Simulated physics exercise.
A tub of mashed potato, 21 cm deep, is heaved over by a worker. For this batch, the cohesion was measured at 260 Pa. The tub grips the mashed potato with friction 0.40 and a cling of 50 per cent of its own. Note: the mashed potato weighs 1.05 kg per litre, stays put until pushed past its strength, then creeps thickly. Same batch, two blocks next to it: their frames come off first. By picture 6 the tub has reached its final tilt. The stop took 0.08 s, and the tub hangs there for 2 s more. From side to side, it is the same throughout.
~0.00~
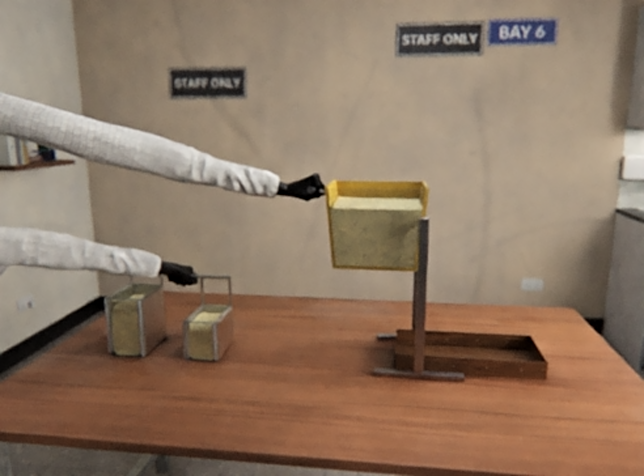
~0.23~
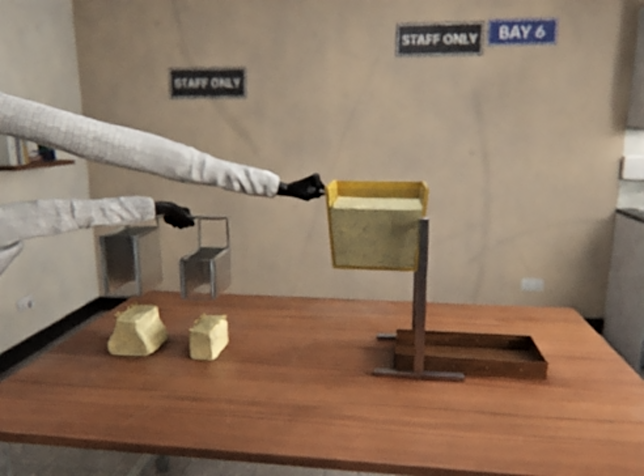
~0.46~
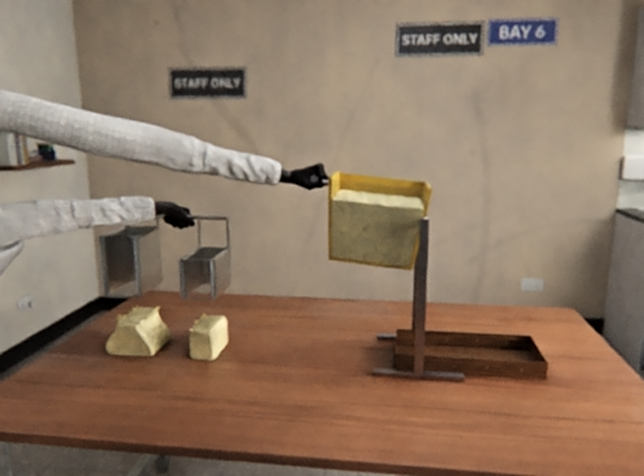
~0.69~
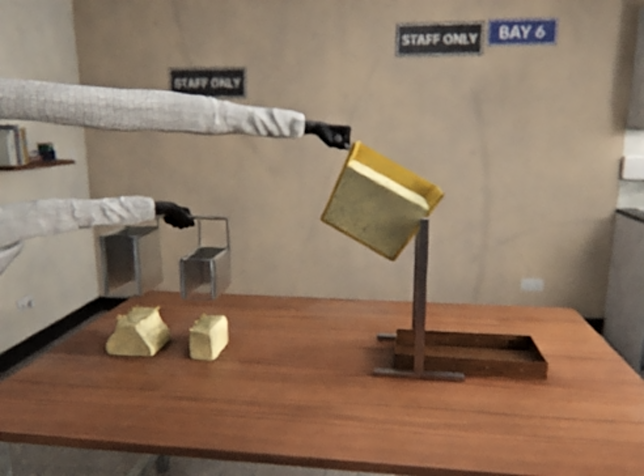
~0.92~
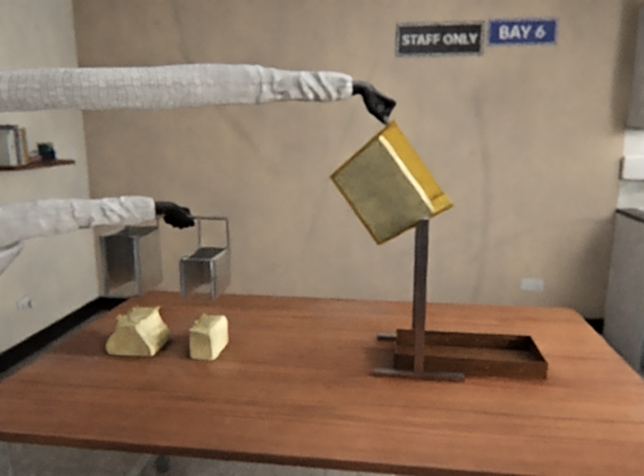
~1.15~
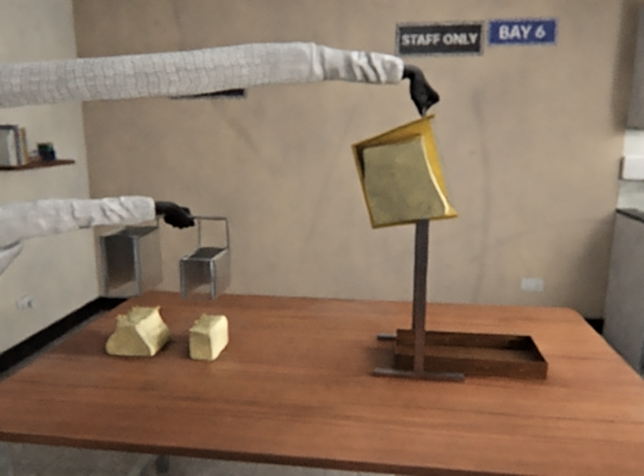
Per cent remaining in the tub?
Roughly 67 %.
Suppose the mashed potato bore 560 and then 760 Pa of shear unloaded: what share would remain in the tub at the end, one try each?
Respectively 100 % and 100 %.
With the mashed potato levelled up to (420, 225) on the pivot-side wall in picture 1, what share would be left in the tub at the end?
I'd say close to 100 % stays in the tub.
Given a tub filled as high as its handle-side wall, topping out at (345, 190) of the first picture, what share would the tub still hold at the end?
100 %.
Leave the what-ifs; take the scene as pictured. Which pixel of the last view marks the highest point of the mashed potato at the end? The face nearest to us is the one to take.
I'd say it peaks at roughly (404, 171) in the last picture.
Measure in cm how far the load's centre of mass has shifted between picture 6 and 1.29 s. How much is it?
Roughly 3 cm.
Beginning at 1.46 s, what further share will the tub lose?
10 %.
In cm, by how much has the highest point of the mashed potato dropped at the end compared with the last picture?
About 8 cm.
By 1.29 s, the tub is at 75 degrees and holds 95 %.
By 1.46 s, the tub is at 75 degrees and holds 78 %.
By 1.63 s, the tub is at 75 degrees and holds 69 %.
By 1.80 s, the tub is at 75 degrees and holds 67 %.
By 3.15 s, at the end, the tub is at 75 degrees and holds 67 %.
